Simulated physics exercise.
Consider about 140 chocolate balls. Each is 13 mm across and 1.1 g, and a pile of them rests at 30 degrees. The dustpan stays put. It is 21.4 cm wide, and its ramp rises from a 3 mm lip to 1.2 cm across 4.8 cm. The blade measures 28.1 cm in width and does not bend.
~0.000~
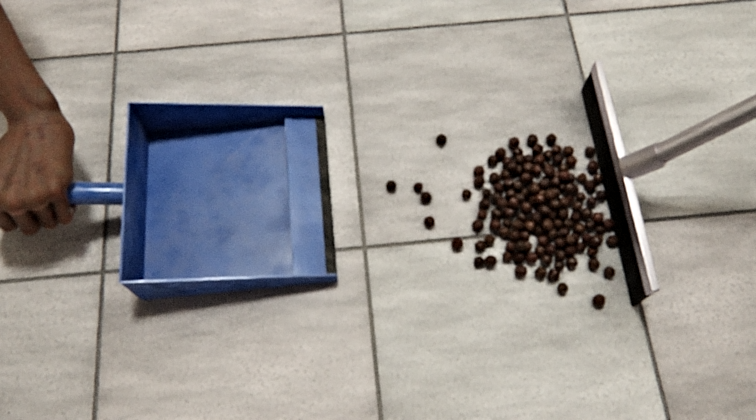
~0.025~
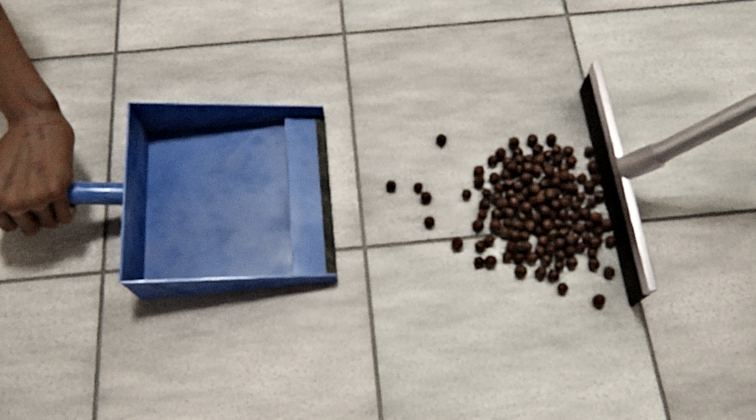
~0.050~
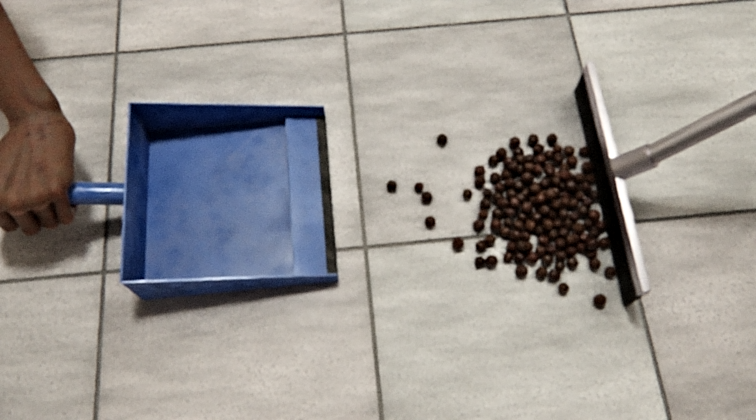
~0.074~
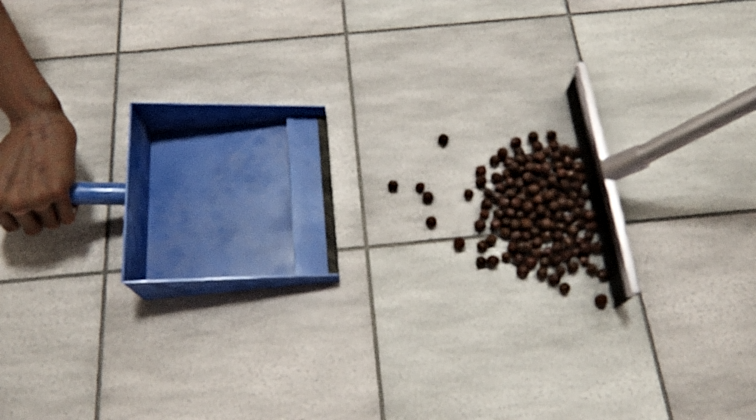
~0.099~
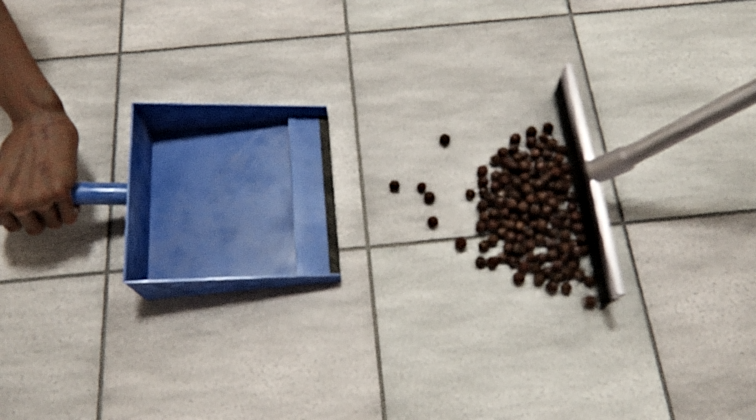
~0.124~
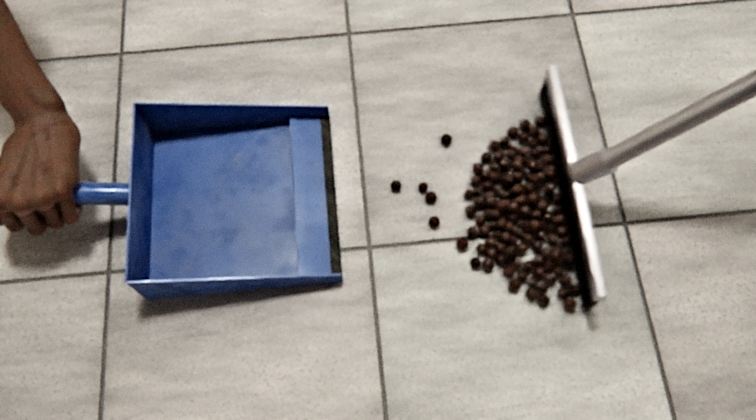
On a grey tiled floor, a hand held a blue dustpan at the left while a long-handled squeegee on the right moved a short way left, pushing a pile of small dark brown balls together.
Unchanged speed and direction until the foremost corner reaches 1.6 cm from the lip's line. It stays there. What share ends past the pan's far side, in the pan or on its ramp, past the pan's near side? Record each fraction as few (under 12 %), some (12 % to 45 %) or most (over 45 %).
Recorded: Far side few; pan most; near side some.
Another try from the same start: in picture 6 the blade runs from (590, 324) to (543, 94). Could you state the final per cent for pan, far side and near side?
Final per cent - pan 35, far 5, near 40.
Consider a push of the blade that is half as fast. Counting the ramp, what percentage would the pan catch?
Share: Close to 50 %.
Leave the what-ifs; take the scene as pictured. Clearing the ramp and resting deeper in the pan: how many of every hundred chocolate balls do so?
Around 40 percent.
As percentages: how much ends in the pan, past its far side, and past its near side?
In per cent - far side 5, pan 50, near side 25.
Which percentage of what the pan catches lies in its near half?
Close to 30 %.
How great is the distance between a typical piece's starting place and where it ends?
Median shift: Approx. 36 cm.
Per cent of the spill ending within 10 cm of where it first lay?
It comes to near 0 percent.
After 0.28 s, middle of the blade 14 cm from the lip; 0 % over the lip, far side 0 %, near side 25 %.
After 0.39 s, middle of the blade 5 cm from the lip; 15 % over the lip, far side 5 %, near side 25 %.
After 0.62 s, middle of the blade 2 cm from the lip; 55 % over the lip, far side 5 %, near side 25 %.
By 1.7 s all is still; far side 5 %, pan 50 %, near side 25 %, in front of the lip or behind the blade 15 %.
